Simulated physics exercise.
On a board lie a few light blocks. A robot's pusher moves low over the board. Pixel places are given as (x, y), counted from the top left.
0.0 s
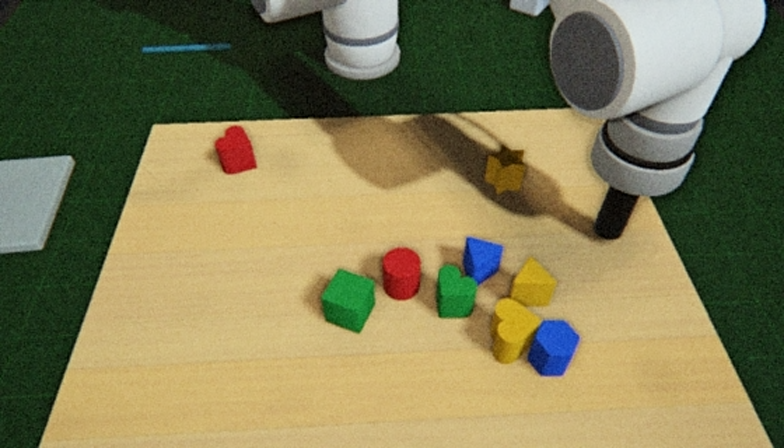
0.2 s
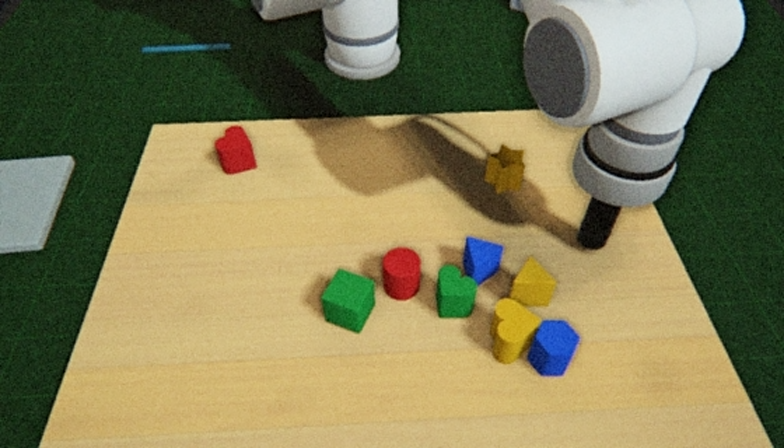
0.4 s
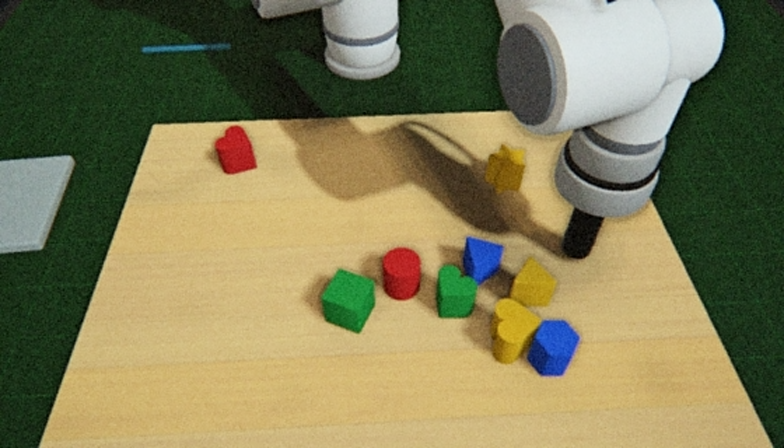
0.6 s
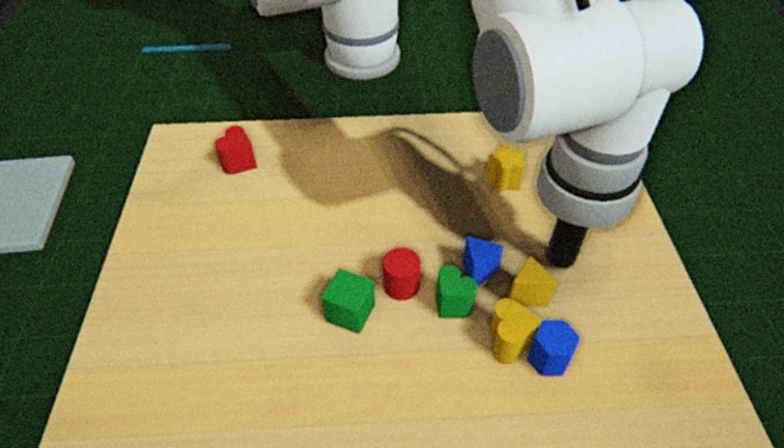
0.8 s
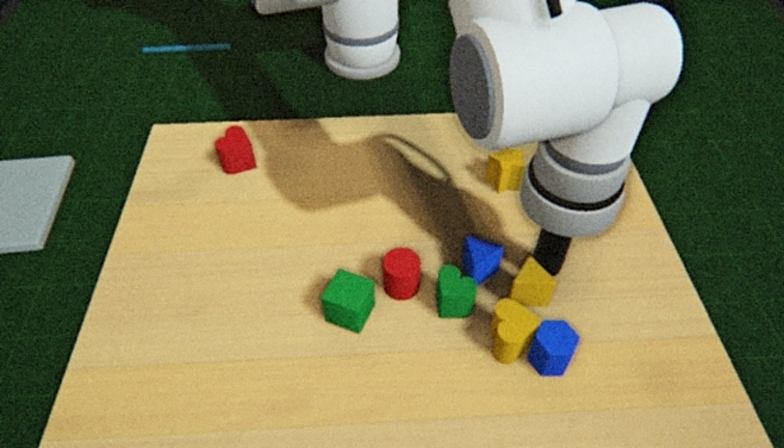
The clip opens on a wooden board scattered with red, green, blue and yellow blocks, a robot arm holding its dark pusher low near the right edge. The pusher moves steadily left and toward the viewer, its shadow shifting too, until it is right beside the yellow triangular block, while the blocks stay still.
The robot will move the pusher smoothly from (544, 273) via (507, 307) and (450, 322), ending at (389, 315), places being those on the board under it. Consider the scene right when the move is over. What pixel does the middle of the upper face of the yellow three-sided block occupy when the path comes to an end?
My estimate: (468, 325).
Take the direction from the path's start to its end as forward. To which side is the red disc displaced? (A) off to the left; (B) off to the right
Answer: B.
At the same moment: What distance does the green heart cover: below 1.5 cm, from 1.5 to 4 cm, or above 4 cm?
My prediction: Over 4 cm.
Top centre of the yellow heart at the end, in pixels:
At the end it should sit near (504, 338).
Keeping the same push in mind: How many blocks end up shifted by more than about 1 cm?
It should be three or more, as far as I can tell.
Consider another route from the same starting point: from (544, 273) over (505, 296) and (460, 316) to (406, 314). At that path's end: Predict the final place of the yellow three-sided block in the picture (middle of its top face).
In the picture, it is at (525, 297).
On the path given first. One third of the way, pusher (508, 302); yellow heart (505, 333), turned 55° anticlockwise; yellow three-sided block (500, 305), turned 15° anticlockwise.
Two thirds of the way, pusher (451, 316); red disc (397, 258); green heart (427, 274), turned 50° clockwise; yellow heart (504, 338), turned 70° anticlockwise; yellow three-sided block (468, 325), turned 55° anticlockwise.
At the end, pusher (388, 309); red disc (385, 241); green heart (404, 265), turned 130° clockwise; yellow heart (504, 338), turned 70° anticlockwise; yellow three-sided block (468, 325), turned 55° anticlockwise.
